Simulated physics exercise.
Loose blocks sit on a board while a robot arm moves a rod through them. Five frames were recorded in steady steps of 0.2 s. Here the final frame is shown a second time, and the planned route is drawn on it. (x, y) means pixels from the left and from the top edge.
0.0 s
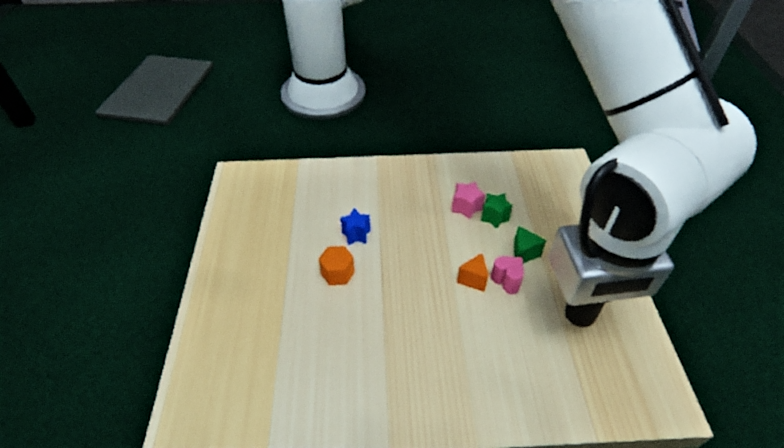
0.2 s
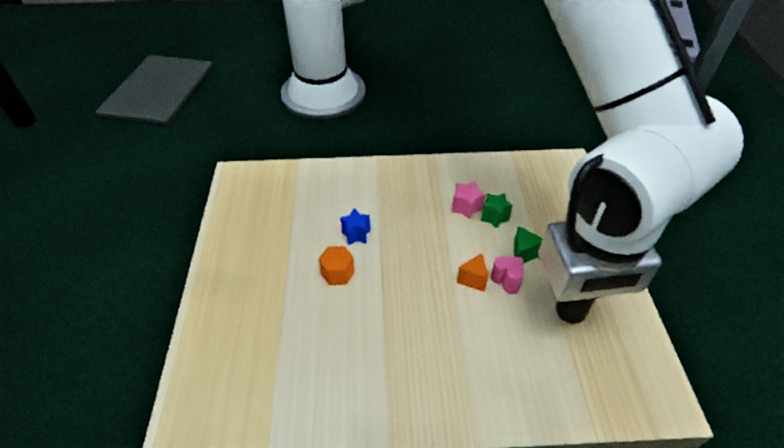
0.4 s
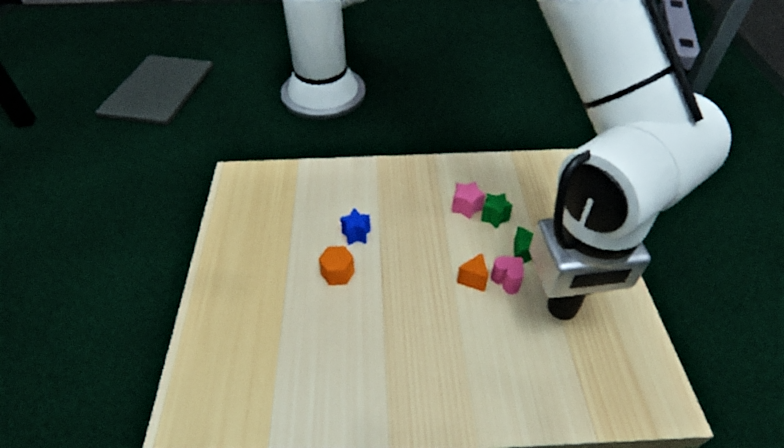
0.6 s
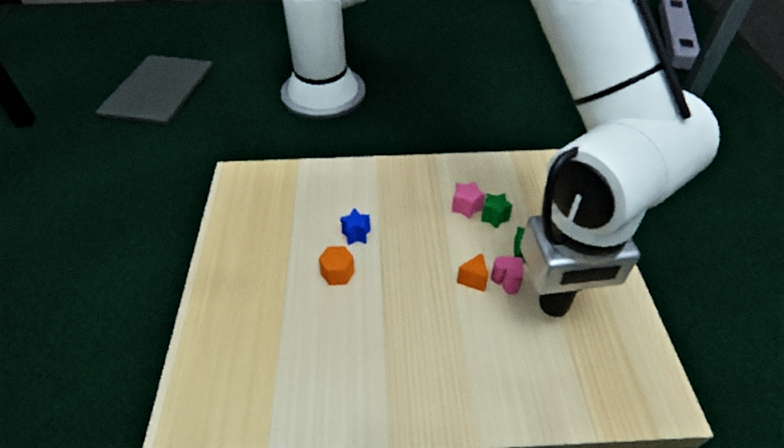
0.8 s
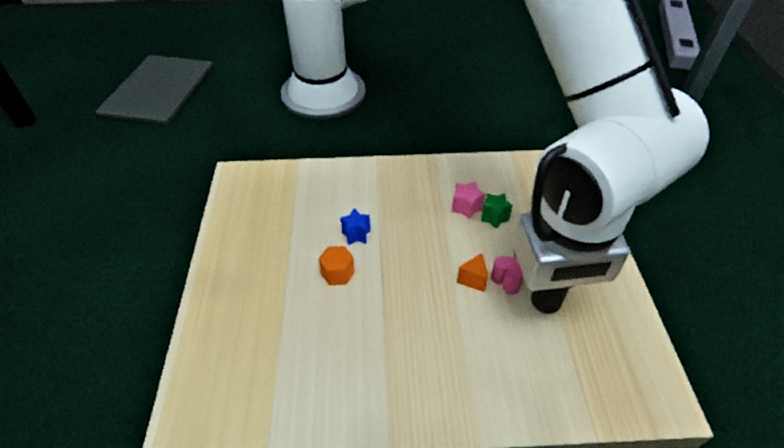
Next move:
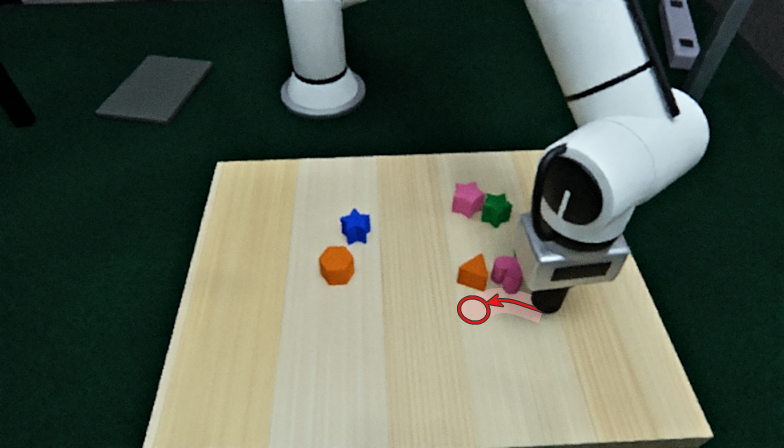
A pale wooden board rests on a dark green surface, seen from above at a slant by a still camera. A blue star and orange hexagon sit left of centre, while a pink star, green star, green triangle, orange triangle and pink heart cluster at right. The white robot arm slides its dark rod slightly left, its metal gripper gradually covering the green triangle as the blocks stay put.
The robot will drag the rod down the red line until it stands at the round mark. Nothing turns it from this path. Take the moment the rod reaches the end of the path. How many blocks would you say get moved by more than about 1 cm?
Moved: Just one.
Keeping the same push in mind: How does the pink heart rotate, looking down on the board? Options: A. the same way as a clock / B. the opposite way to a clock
A
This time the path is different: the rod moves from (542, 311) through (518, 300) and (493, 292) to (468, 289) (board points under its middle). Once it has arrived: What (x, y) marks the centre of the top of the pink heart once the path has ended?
By then it is at (493, 253).
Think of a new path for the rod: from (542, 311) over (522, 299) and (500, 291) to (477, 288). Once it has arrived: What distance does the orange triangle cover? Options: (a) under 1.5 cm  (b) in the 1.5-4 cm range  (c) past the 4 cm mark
Answer: B.
Path on the board, from (542, 311) by way of (518, 303) and (494, 301) to (474, 310).
What follows on the original path. Halfway along, rod at (508, 291); pink heart at (503, 260), turned 35° clockwise.
At the end, rod at (476, 301); orange triangle at (474, 265); pink heart at (502, 260), turned 40° clockwise; green triangle in place.
